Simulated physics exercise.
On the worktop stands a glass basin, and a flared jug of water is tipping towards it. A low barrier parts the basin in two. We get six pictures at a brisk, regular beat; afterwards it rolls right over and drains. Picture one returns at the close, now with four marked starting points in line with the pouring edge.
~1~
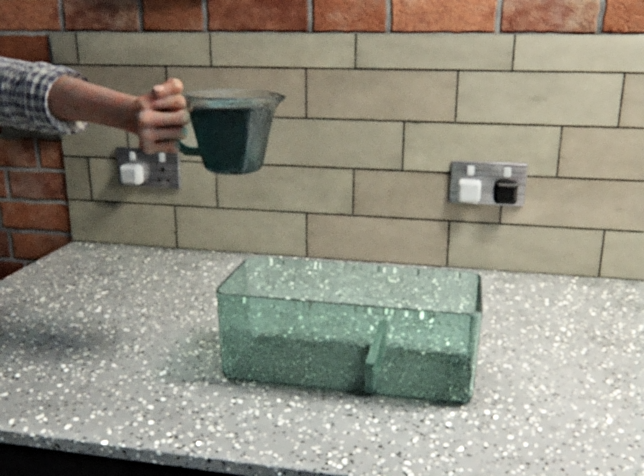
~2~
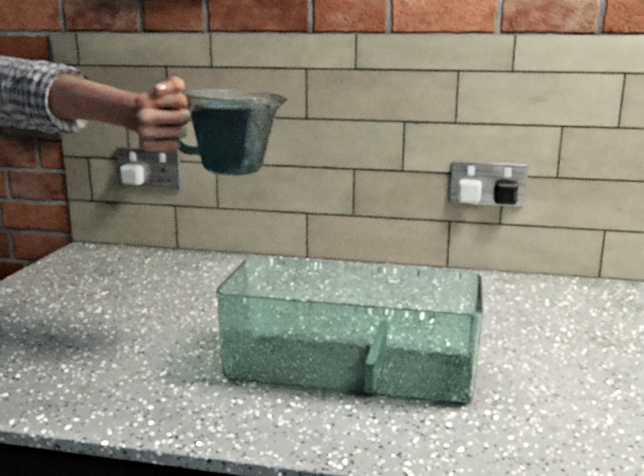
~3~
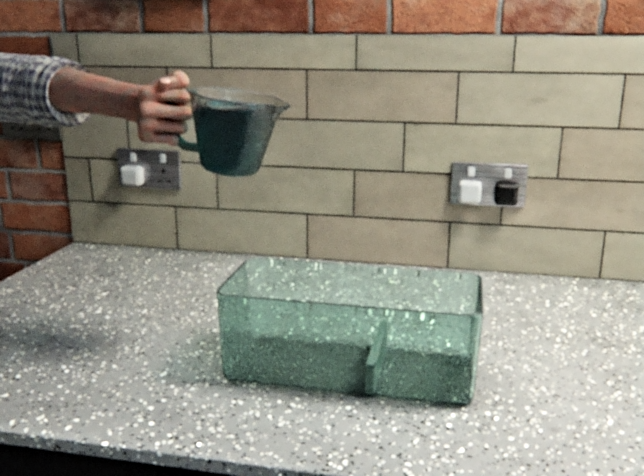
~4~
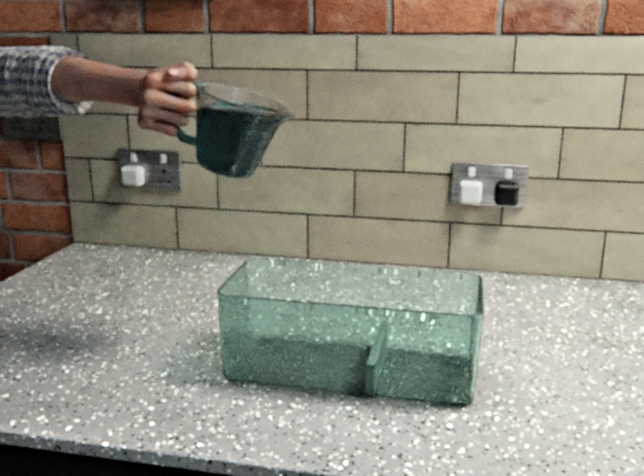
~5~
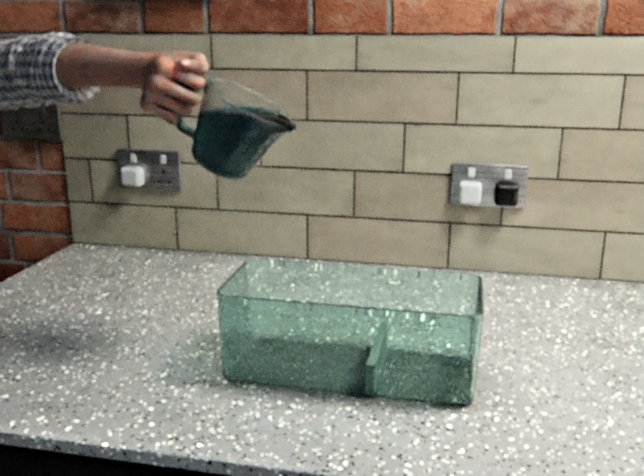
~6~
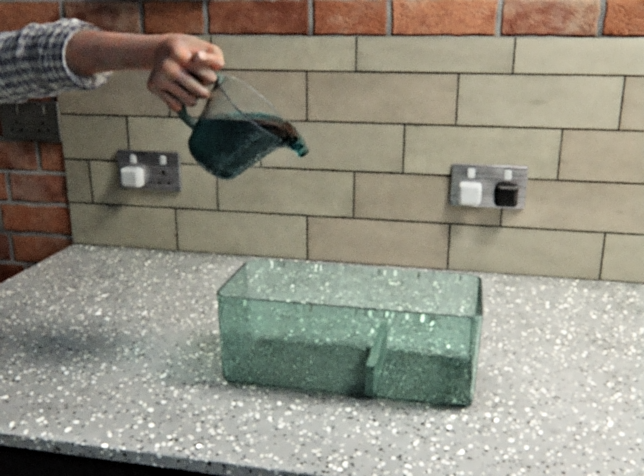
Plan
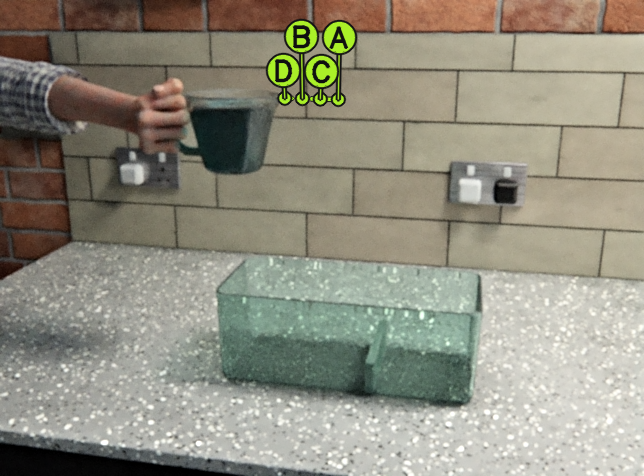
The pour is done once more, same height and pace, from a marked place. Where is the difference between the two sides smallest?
Spot A.
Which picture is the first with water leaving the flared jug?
Picture 5.
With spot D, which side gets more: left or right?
The left side.
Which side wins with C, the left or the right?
The left side.
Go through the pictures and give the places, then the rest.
In the first picture, upright, lip at (284, 98); basin from (223, 376) to (473, 402); top of the wall at (377, 339); nothing has left yet.
In the second picture, upright, lip at (285, 100); nothing has left yet.
In the third picture, tipped about 8°, lip at (289, 107); nothing has left yet.
In the fourth picture, tipped about 17°, lip at (293, 117); nothing has left yet.
In the fifth picture, tipped about 29°, lip at (295, 131); water is over the lip, down to (295, 131).
In the sixth picture, tipped about 42°, lip at (294, 147); water is over the lip, down to (303, 154).
In lime, A at (338, 99); B at (302, 98); C at (320, 99); D at (284, 98).
With A, about 51 % ends left of the wall and 46 % right of it; 3 % is lost outside.
With B, about 85 % ends left of the wall and 9 % right of it; 6 % is lost outside.
With C, about 68 % ends left of the wall and 26 % right of it; 5 % is lost outside.
With D, about 88 % ends left of the wall and 8 % right of it; 4 % is lost outside.
